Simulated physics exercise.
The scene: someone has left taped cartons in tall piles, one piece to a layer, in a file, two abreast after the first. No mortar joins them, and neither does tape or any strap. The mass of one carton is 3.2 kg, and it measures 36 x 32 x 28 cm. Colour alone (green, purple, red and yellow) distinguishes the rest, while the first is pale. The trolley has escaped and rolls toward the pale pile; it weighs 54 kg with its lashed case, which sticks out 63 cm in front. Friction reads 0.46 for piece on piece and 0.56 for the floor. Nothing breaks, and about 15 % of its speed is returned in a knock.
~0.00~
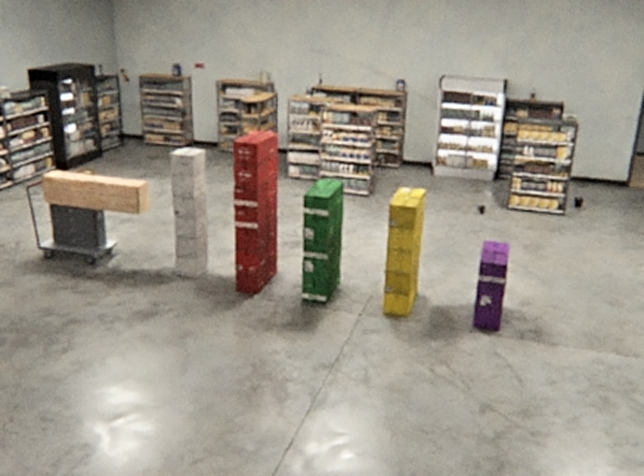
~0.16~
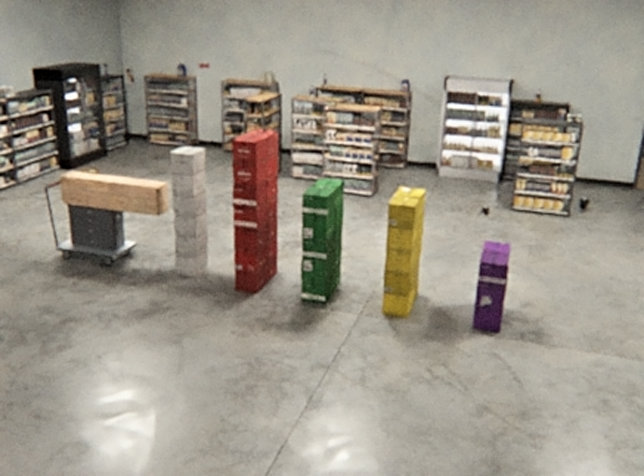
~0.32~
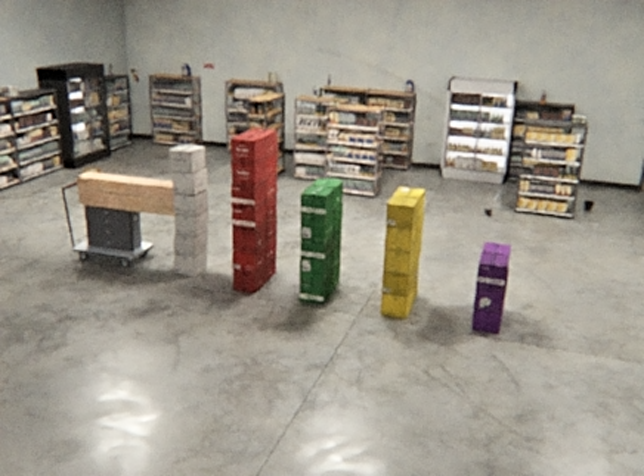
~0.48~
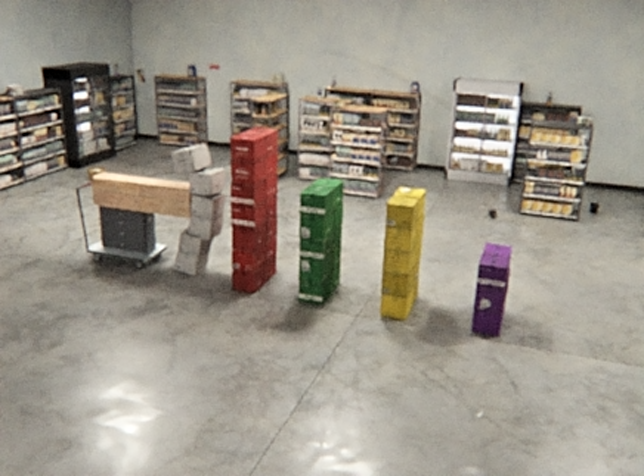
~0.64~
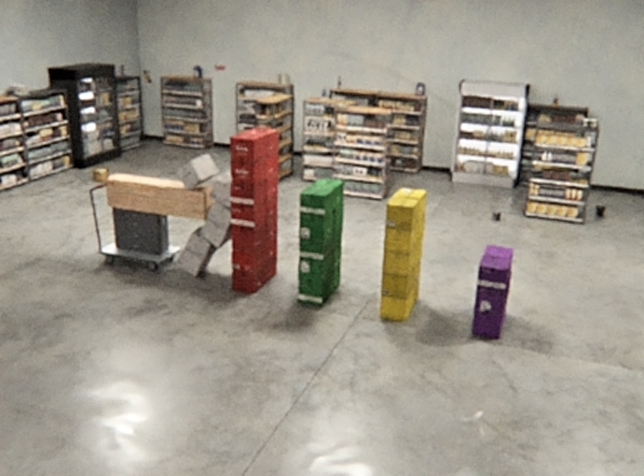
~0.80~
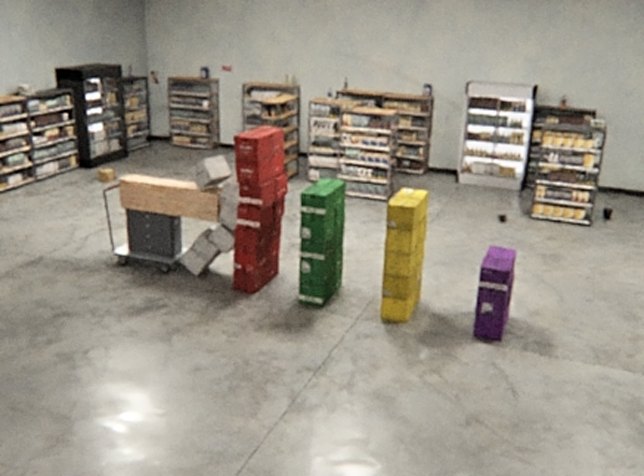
Cart carrying a long wooden beam rolling right into a pale carton stack, buckling it against the red stack beside it.
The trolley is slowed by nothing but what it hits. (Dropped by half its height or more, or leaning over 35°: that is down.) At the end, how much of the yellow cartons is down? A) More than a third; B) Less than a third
A.
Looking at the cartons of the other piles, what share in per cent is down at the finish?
Around 85 per cent, I'd say.
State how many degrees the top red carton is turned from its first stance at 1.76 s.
Close to 20° of tilt compared with the start.
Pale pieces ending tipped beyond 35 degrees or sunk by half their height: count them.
6.
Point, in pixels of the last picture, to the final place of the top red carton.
About (439, 270).
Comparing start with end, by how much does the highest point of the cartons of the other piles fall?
Roughly 105 centimetres lower at the end.
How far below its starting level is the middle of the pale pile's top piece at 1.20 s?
The top piece is some 20 centimetres lower than at the start.
After 1.20 s, 6 of the pale pile down; none of the 10 yellow cartons down (0 of 40 in all colours); top yellow carton unmoved; top red carton 15° from how it stood.
After 1.76 s, 6 of the pale pile down; none of the 10 yellow cartons down (14 of 40 in all colours); top yellow carton unmoved; top green carton 29° from how it stood, 9 cm lower.
After 2.24 s, 6 of the pale pile down; 2 of the 10 yellow cartons down (24 of 40 in all colours); top yellow carton 23° from how it stood, 12 cm lower; top red carton 10° from how it stood, 53 cm lower.
After 2.92 s, 6 of the pale pile down; 8 of the 10 yellow cartons down (34 of 40 in all colours); top yellow carton on its side; top red carton 62° from how it stood, 1.11 m lower.
In the end (4.2 s), 6 of the pale pile down; 8 of the 10 yellow cartons down (34 of 40 in all colours); top yellow carton 1.12 m lower; top purple carton upside down. That is 80 per cent. From the last view, middles, top purple carton near (624, 352).
